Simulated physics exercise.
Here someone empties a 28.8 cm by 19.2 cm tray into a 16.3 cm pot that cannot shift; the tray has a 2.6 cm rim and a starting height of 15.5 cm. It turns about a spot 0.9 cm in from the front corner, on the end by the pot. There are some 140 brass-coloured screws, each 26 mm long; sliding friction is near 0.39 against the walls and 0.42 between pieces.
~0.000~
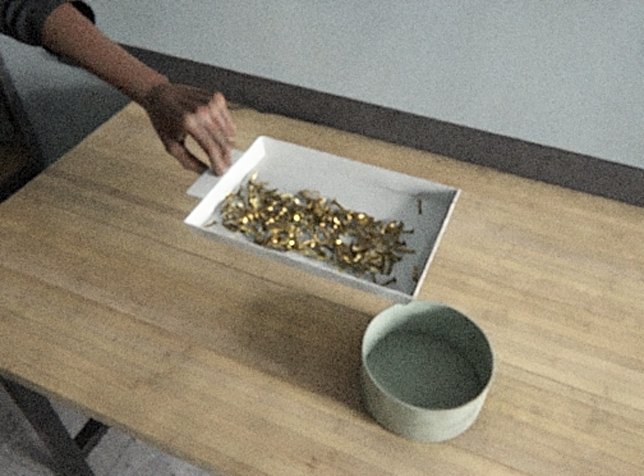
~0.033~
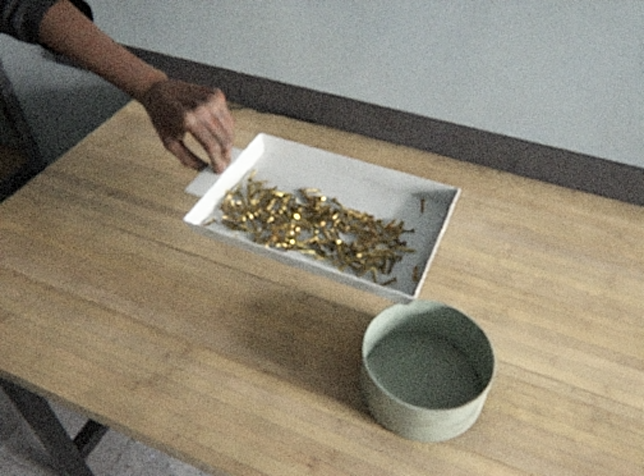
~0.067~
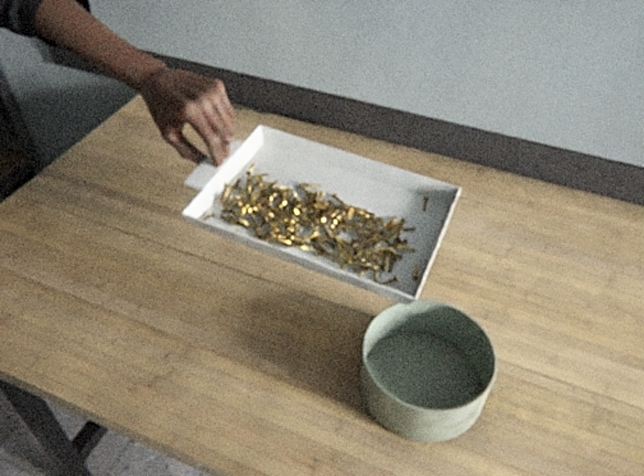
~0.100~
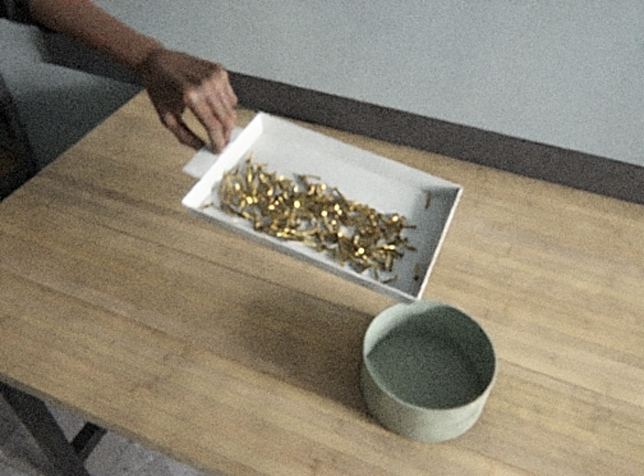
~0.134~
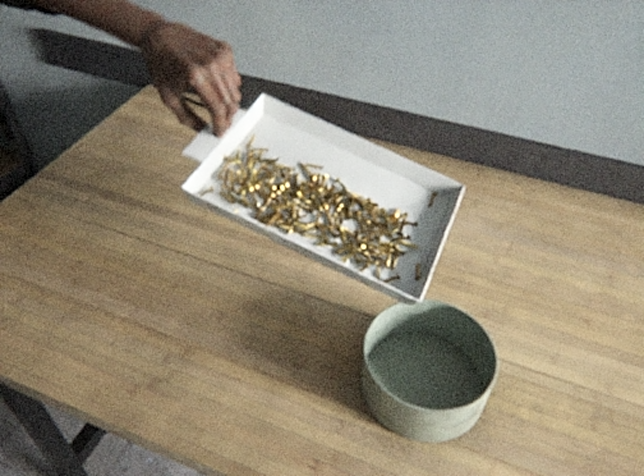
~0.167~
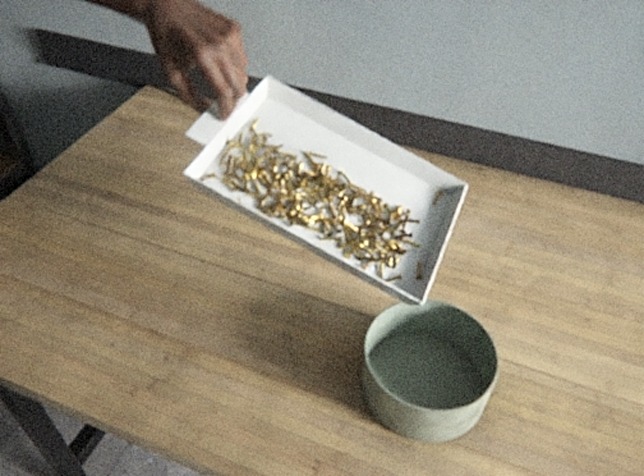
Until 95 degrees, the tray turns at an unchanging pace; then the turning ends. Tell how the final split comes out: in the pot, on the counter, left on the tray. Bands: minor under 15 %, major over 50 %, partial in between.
Pot: That should get more than half. Counter: That should get a moderate amount. Tray: That should get only a little.
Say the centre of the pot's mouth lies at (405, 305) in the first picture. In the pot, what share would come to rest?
With the pot there, close to 5 per cent.
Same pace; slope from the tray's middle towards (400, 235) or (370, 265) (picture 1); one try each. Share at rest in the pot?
First try: About 30 percent; second try: About 75 percent.
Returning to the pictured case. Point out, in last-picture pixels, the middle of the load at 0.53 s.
Roughly pixel (440, 282).
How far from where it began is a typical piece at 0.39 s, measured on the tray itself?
Displacement on the tray: About 4 cm.
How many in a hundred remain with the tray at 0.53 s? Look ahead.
Reading: Approx. 90%.
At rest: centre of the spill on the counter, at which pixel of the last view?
Roughly at pixel (584, 455) in the last view.
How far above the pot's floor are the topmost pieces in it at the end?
Measured height: Approx. 2.5 cm.
After 0.39 s, tilt 59 degrees; the tray holds 100 %, the pot 0 %.
After 0.53 s, tilt 84 degrees; the tray holds 90 %, the pot 0 %.
Then, at 0.80 s, tilt 95 degrees; the tray holds 0 %, the pot 75 %.
At rest (1.9 s), pot 75 %, counter 25 %, tray 0 %.
